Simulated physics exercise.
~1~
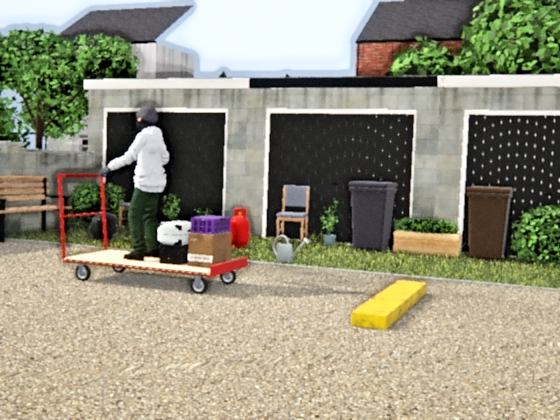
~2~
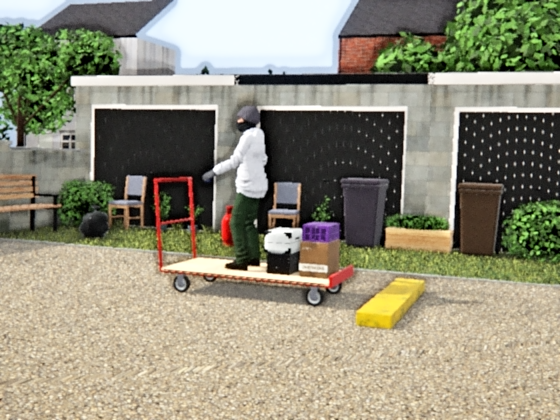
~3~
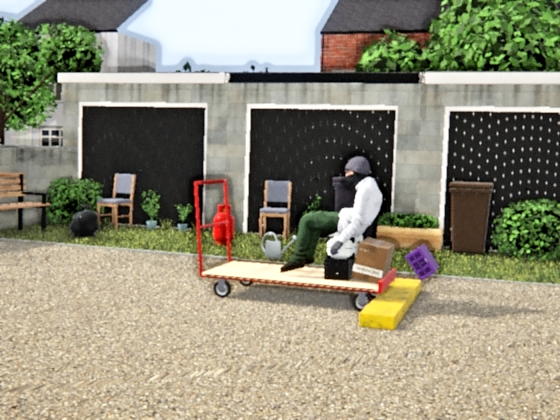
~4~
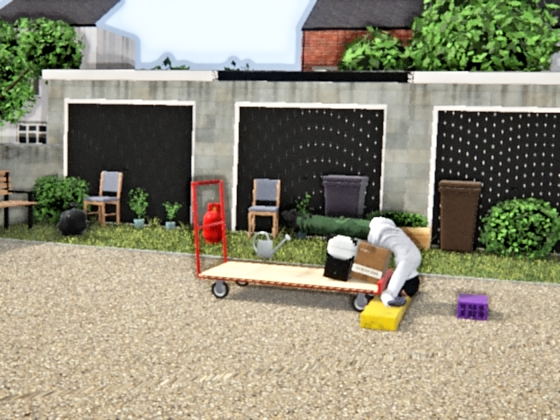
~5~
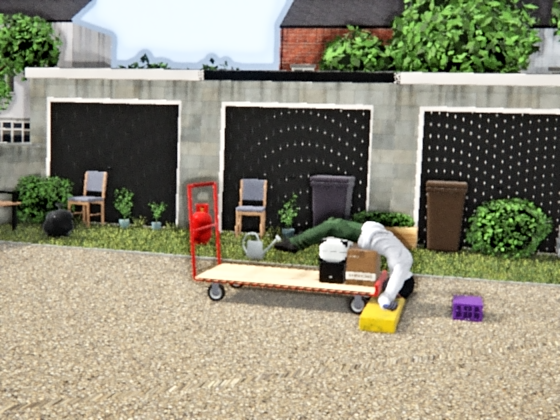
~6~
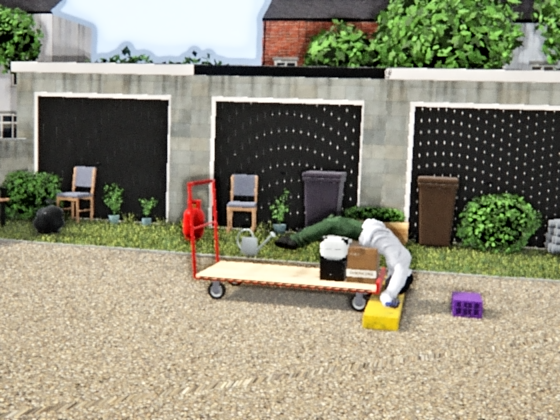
In the video, a platform trolley carrying a standing person, a purple crate, a carton and other items rolls right and stops against a yellow kerb; the crate flies onto the gravel, while the person topples forward and ends draped over the front edge beside the remaining load.
